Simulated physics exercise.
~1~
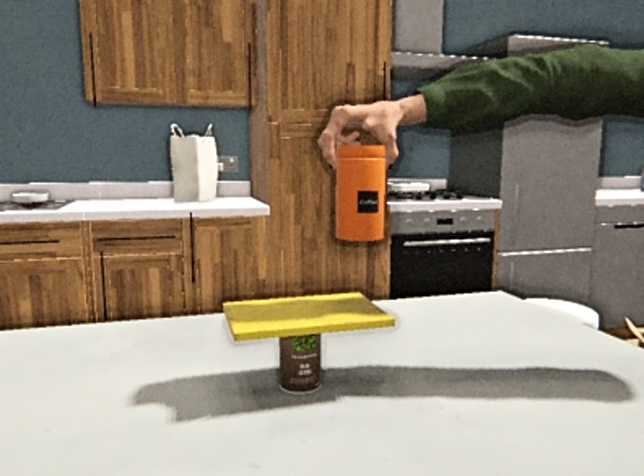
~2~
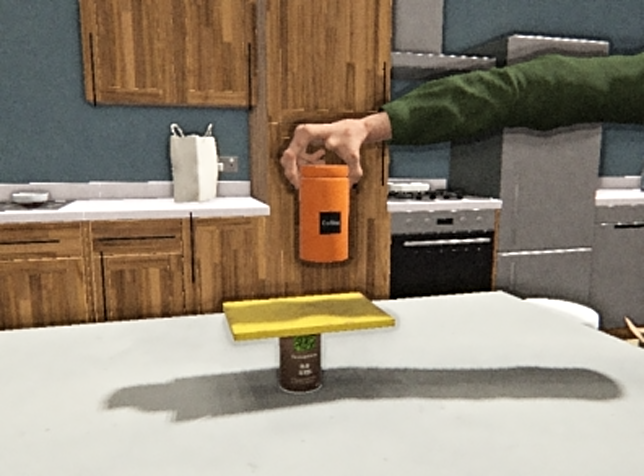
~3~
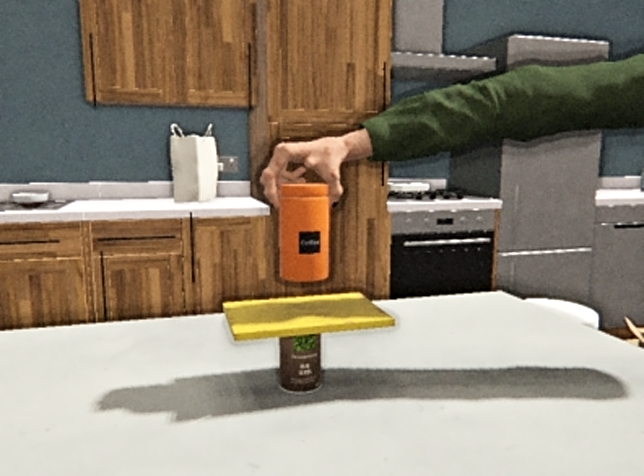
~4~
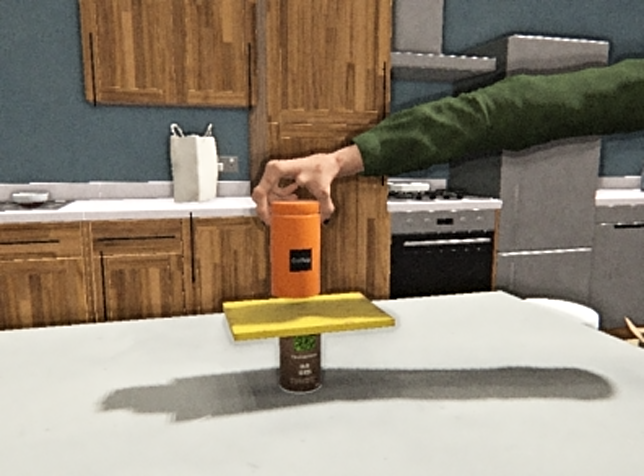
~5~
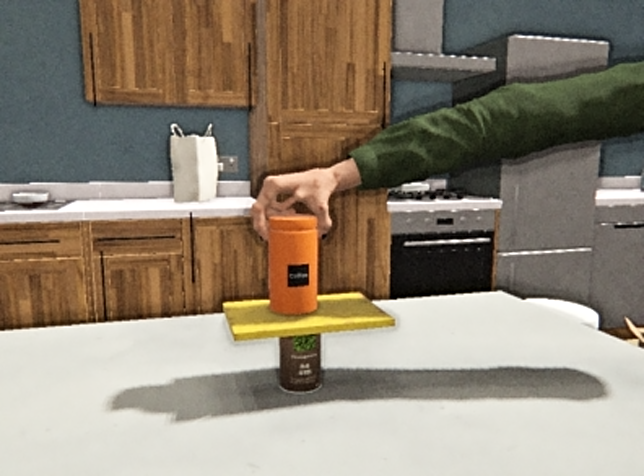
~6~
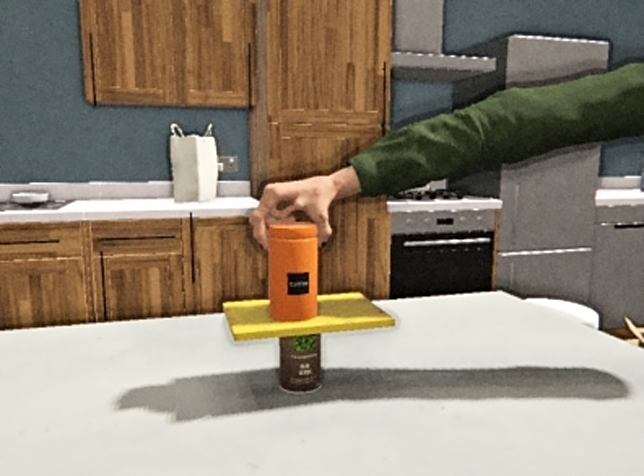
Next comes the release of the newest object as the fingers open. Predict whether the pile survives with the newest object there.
Basically, the build is sound there.
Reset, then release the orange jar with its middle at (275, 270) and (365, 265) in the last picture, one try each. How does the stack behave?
In the first try it remains standing, then in the second try it breaks down.
Then, 0.20 s past the last view, nothing moves.
Then, 0.40 s past the last view, orange jar resting near (293, 271).
Finally, all 3 still in place. Final places as the last picture's camera would see them, orange jar near (293, 271). The stack stays up.
